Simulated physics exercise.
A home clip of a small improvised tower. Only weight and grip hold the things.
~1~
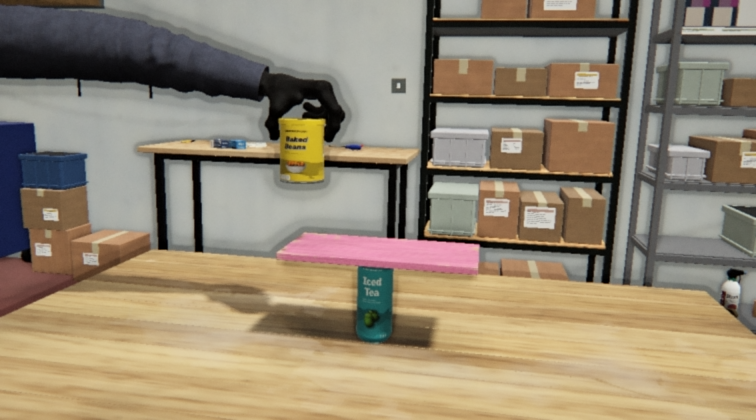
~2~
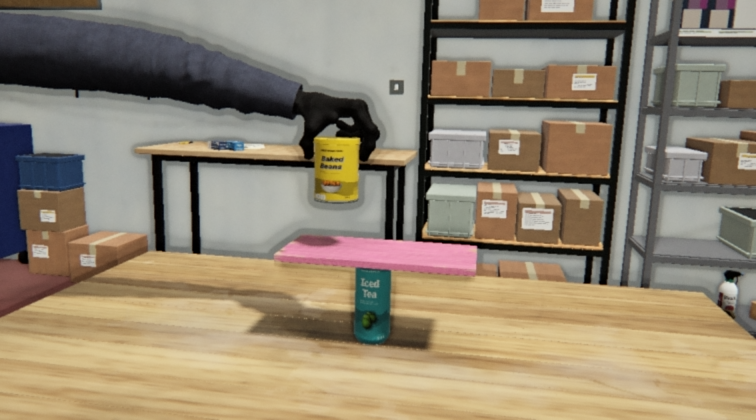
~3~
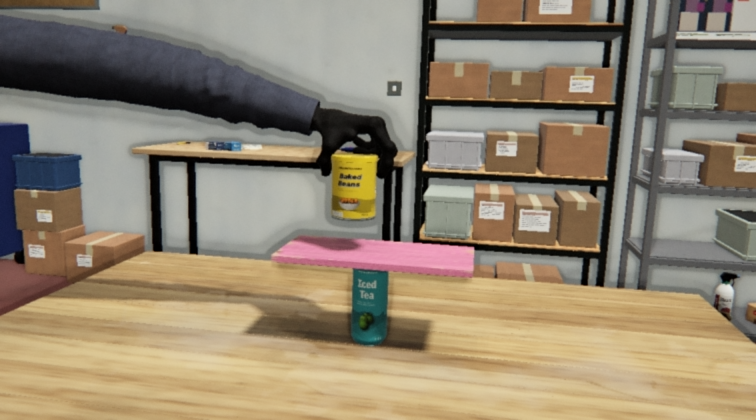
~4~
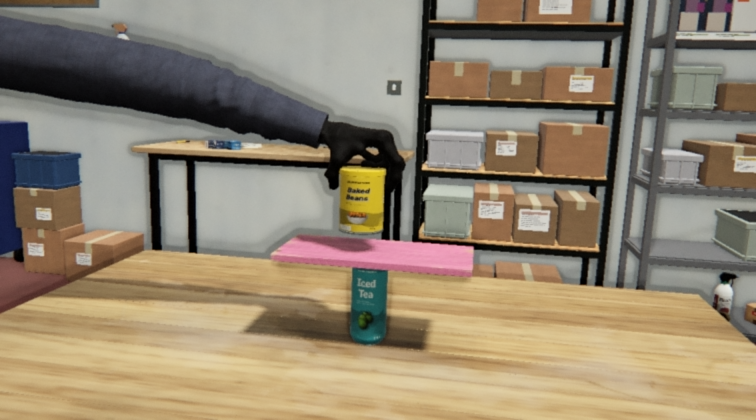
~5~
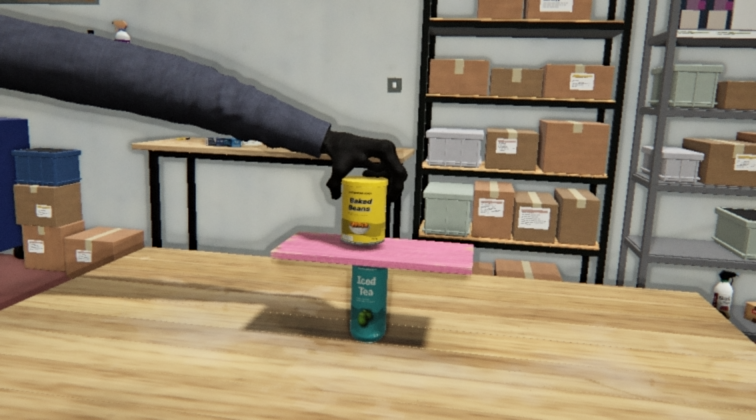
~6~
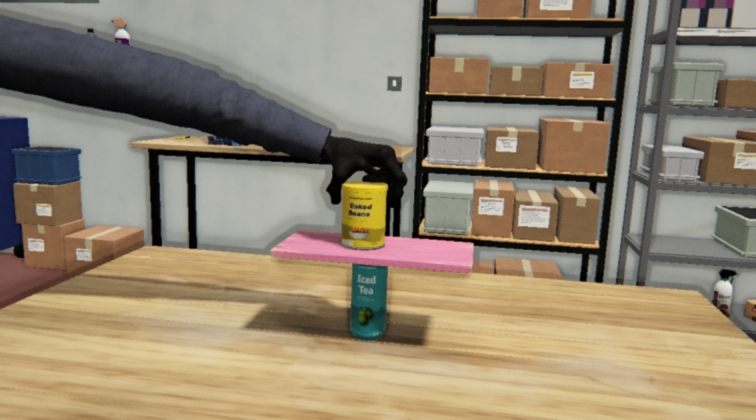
A black-gloved hand lowers a yellow tin onto a pink board atop a teal can.
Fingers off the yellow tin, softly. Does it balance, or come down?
The stack stays up.
Then, 0.20 s after the last picture, nothing has stirred.
Then, 0.60 s after the last picture, yellow tin resting near (364, 216).
At rest, all 3 in place. Seen from the same camera at the end, yellow tin near (364, 216). The stack keeps its balance.
